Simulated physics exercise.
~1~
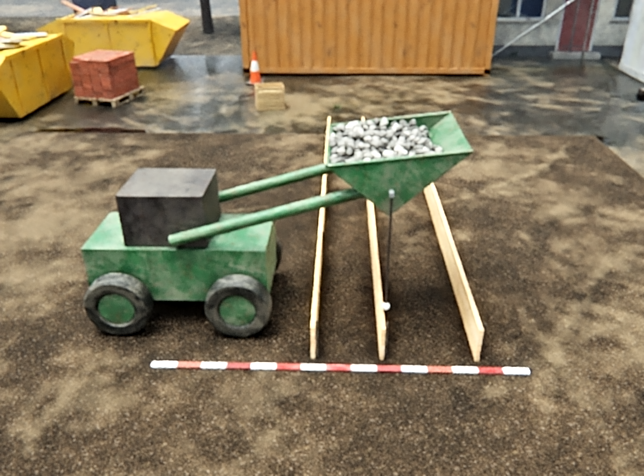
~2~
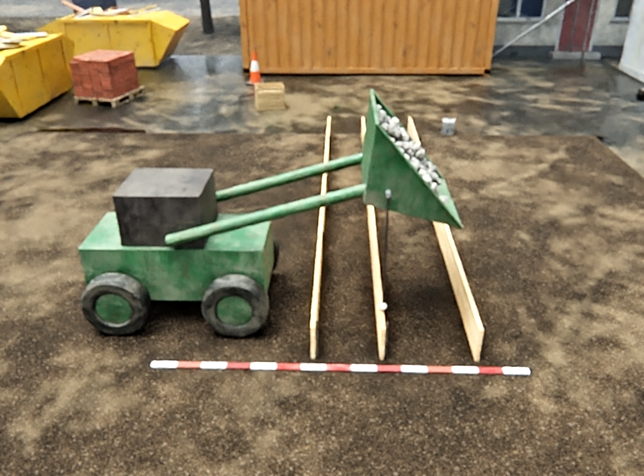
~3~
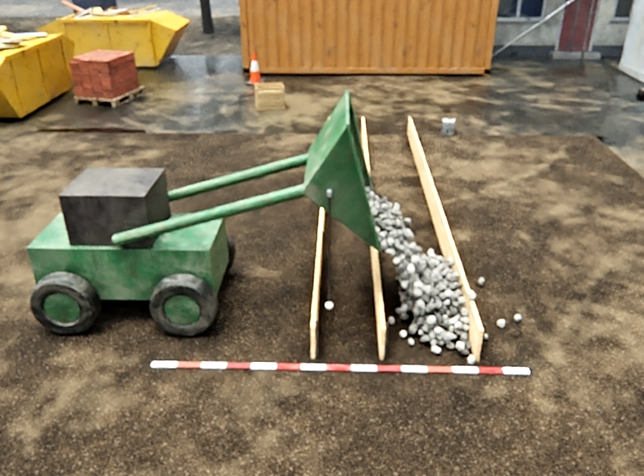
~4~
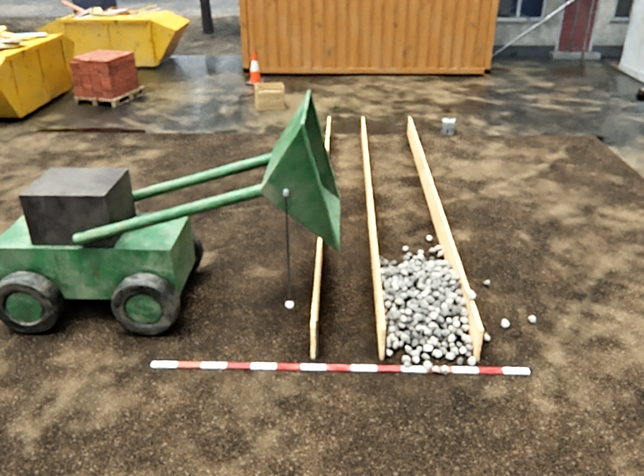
A green compact loader with a dark block on top stands at the left of a brown dirt yard, seen from above and to the side, its raised bucket full of grey stones. Three pale boards form two bays beneath it, with a red and white striped pole in front and an orange container behind. The bucket tips forward to the right, and the stones slide toward its lip. The loader then backs left as they pour down. It ends with the bucket emptied and the stones heaped in the right bay, a few lying beyond the last board.
